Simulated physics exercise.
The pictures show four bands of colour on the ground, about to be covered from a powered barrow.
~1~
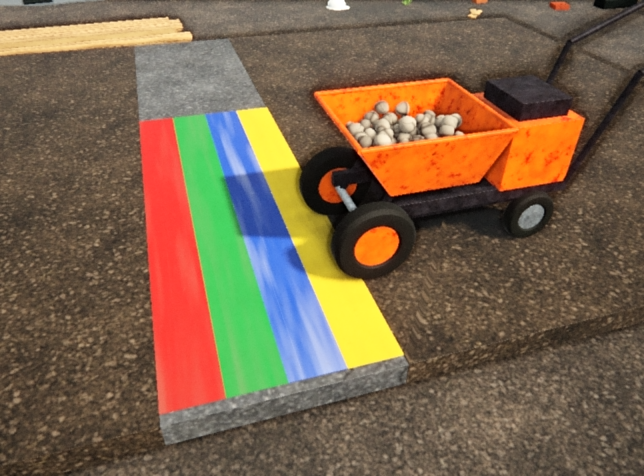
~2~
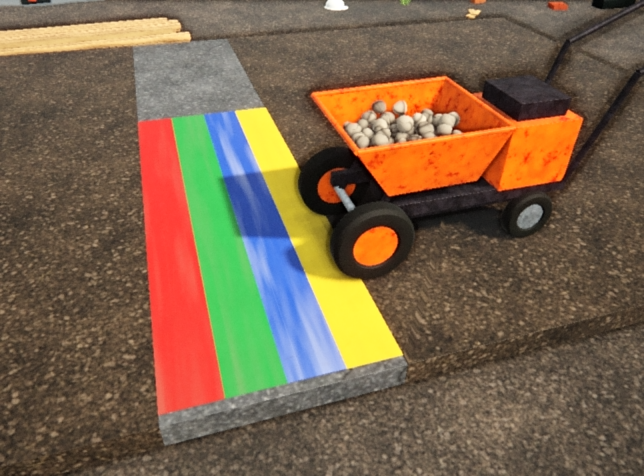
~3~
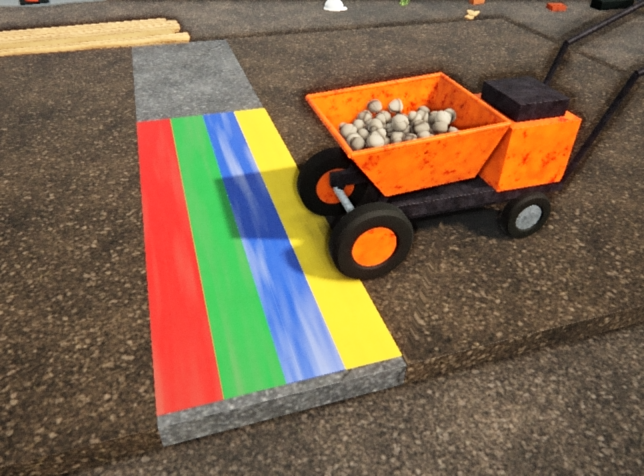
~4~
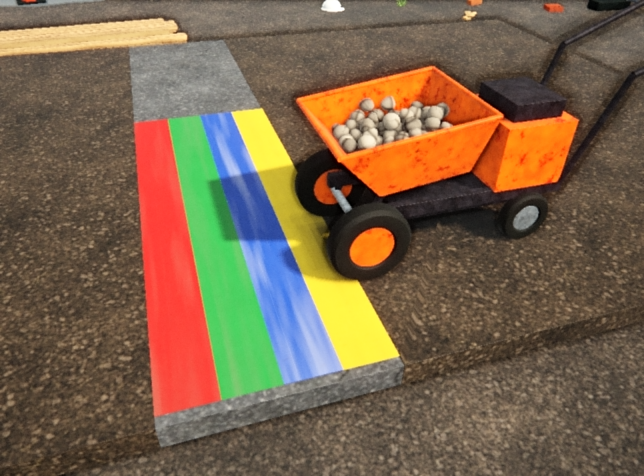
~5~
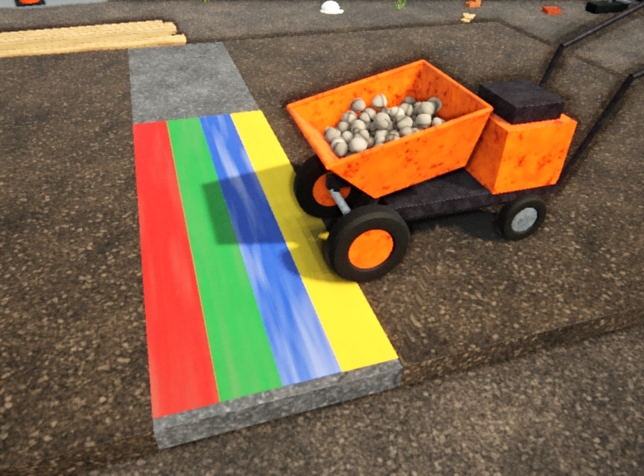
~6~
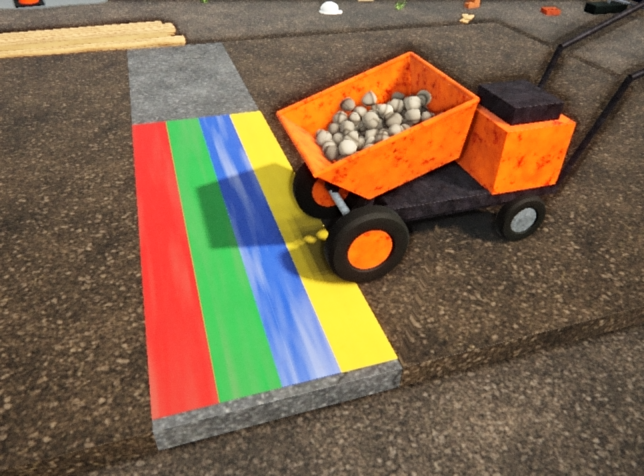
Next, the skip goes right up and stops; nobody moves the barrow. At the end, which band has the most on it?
The heap favours the green strip.
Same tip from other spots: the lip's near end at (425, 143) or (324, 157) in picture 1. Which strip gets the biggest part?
At the first place blue, at the second that red strip.
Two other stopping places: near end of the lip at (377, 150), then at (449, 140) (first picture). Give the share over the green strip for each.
About 40 and 20 per cent.
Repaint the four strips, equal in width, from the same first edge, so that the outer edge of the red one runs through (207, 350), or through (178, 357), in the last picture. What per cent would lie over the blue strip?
The first gives 0 %, the second 0 %.
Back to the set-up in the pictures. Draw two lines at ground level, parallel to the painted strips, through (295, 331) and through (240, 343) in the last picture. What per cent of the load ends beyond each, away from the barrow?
The first gives 100 %, the second 70 %.
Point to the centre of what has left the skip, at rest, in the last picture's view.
Around (201, 269).
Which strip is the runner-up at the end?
Second comes red.
Just after the last frame, skip tipped steeply; every one in the skip.
A moment on, skip tipped right over; the larger part in the skip; roughly a quarter over the green strip; just a few over the red strip.
Further on, skip tipped right over; about a tenth in the skip; about a tenth over the blue strip; roughly half over the green strip; roughly a third over the red strip; about a tenth off the paint.
When it is over, skip tipped right over; not one over the yellow strip; about a tenth over the blue strip; roughly half over the green strip; roughly a third over the red strip; about a tenth off the paint.
